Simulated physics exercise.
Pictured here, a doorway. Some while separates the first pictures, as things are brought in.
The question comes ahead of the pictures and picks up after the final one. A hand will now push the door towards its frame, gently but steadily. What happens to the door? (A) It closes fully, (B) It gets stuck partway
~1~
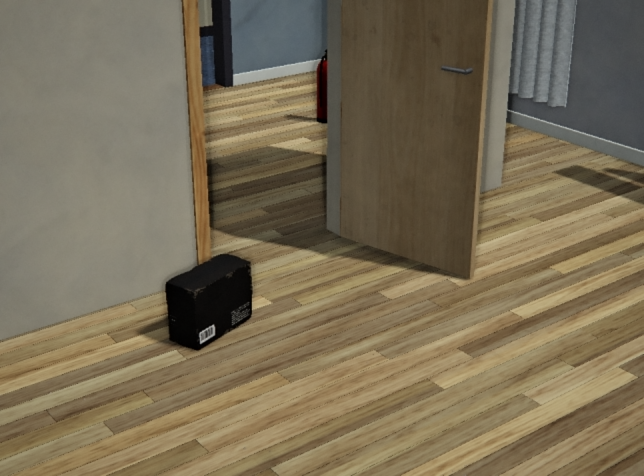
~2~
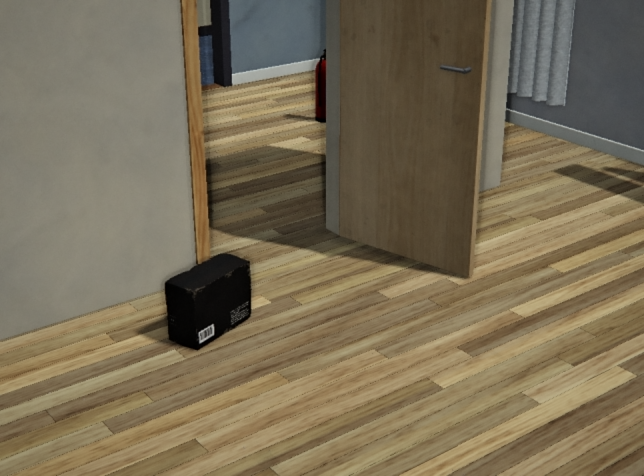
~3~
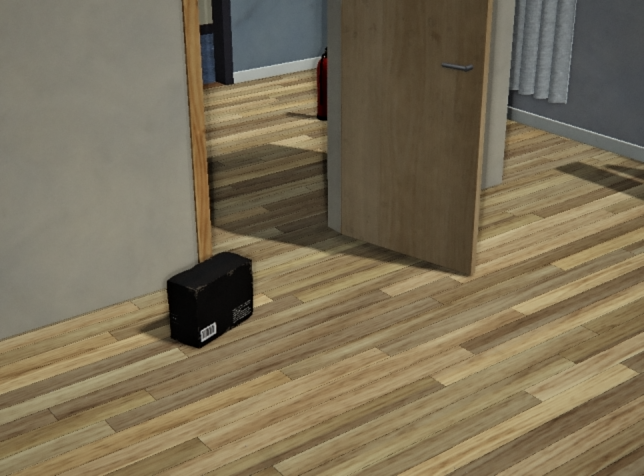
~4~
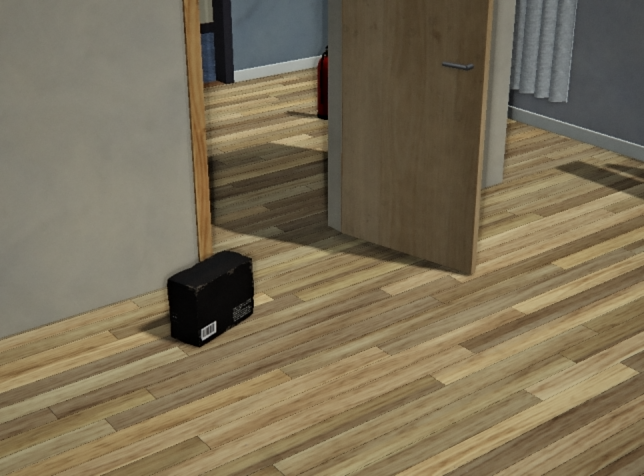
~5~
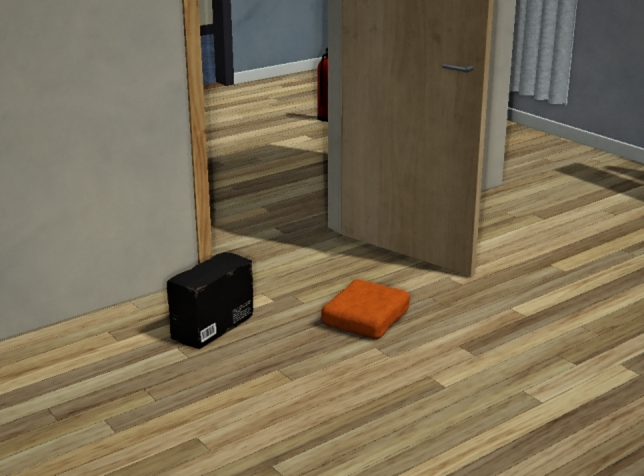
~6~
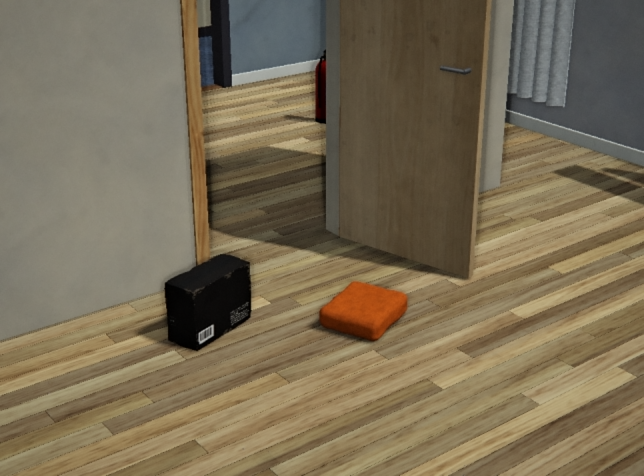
Answer: A.
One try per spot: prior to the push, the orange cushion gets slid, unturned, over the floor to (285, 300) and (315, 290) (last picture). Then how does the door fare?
1: Stays ajar; 2: Stays ajar.
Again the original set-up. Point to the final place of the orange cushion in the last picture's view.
End position, last frame: About (348, 319).
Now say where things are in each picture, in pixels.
In the first frame, door wide open and still; black box (211, 300).
In the second frame, door wide open and still; black box (210, 300).
In the third frame, door wide open and still; black box (212, 298).
In the fourth frame, door wide open and still; black box (212, 297).
In the fifth frame, door wide open and still; black box (212, 299).
In the sixth frame, door wide open and still; orange cushion (364, 310); black box (210, 301).
Then, 0.80 s after the last picture, open by 85°.
Then, 1.40 s after the last picture, open by 58°; orange cushion slid a little near (353, 316).
Then, 1.70 s after the last picture, open by 44°; orange cushion slid a little near (348, 319).
Then, 2.30 s after the last picture, open by 15°; orange cushion slid a little near (348, 319).
At rest, open by 0°; both in place. Seen from the same camera at the end, orange cushion near (348, 319).
